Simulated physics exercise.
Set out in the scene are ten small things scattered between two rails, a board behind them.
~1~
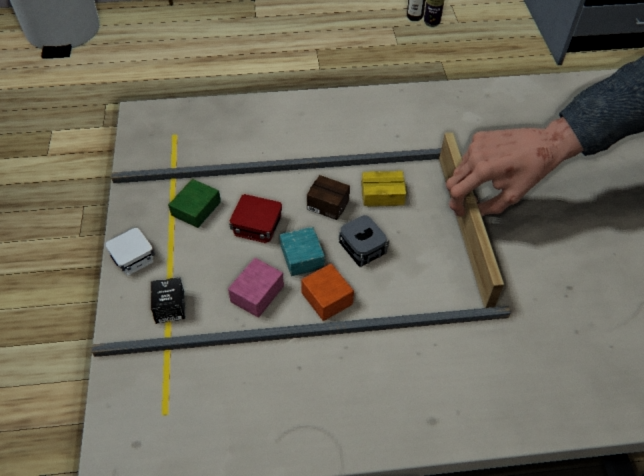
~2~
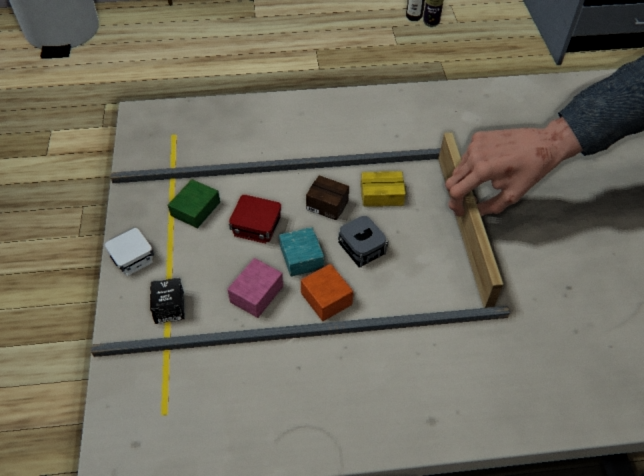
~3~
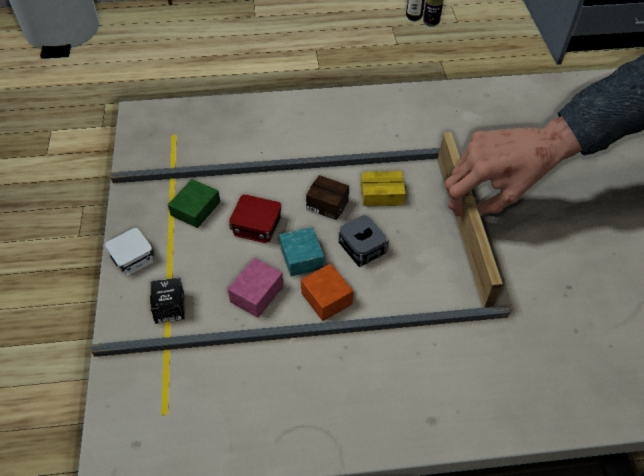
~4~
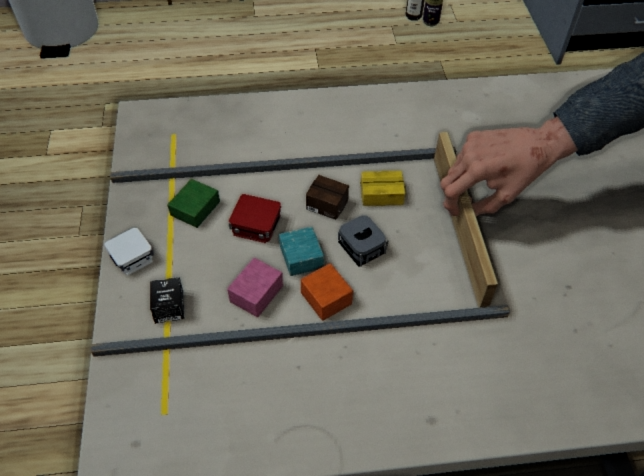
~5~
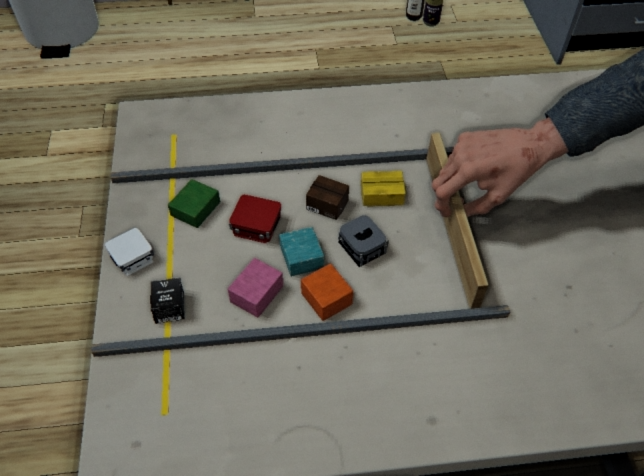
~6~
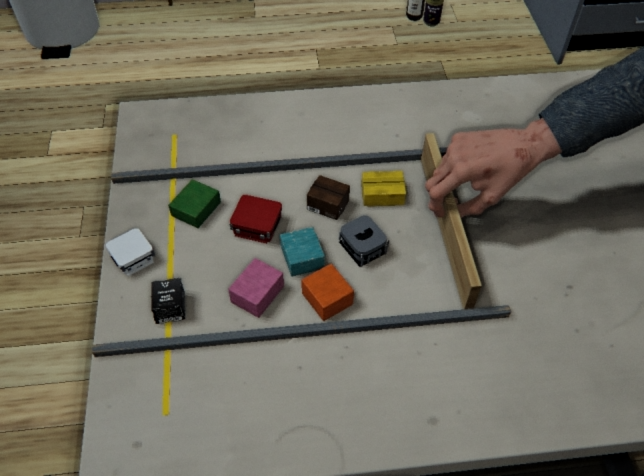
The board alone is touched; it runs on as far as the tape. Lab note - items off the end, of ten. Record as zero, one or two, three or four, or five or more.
Three or four slip off.
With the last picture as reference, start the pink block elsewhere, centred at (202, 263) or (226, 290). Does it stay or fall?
In the two tries the pink block ends up below and is not knocked off, in that order.
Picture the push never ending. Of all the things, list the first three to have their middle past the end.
First the white case, then the red case, then the black box.
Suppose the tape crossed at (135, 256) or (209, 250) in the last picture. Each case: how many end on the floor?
Respectively 7 and 1.
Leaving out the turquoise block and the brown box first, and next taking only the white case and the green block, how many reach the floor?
Count of fallen: 2 / 2.
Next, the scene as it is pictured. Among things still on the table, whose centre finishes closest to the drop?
It's the brown box.
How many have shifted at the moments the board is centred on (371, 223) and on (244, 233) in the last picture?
At first I count 3, and then 10.
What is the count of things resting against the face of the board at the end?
Number: 3.
Early on, none off yet; white case at rest near (131, 253); black box at rest near (168, 301); green block at rest near (195, 203).
A while later, none off yet; white case at rest near (131, 253); black box at rest near (168, 301); green block at rest near (192, 203).
Further along, one off so far; white case on its side near (85, 302); black box travelled about its own width near (122, 305); green block travelled about its own width near (142, 206).
Finally, the number that fall off is three or four; lost, red case, green block, black box and white case.
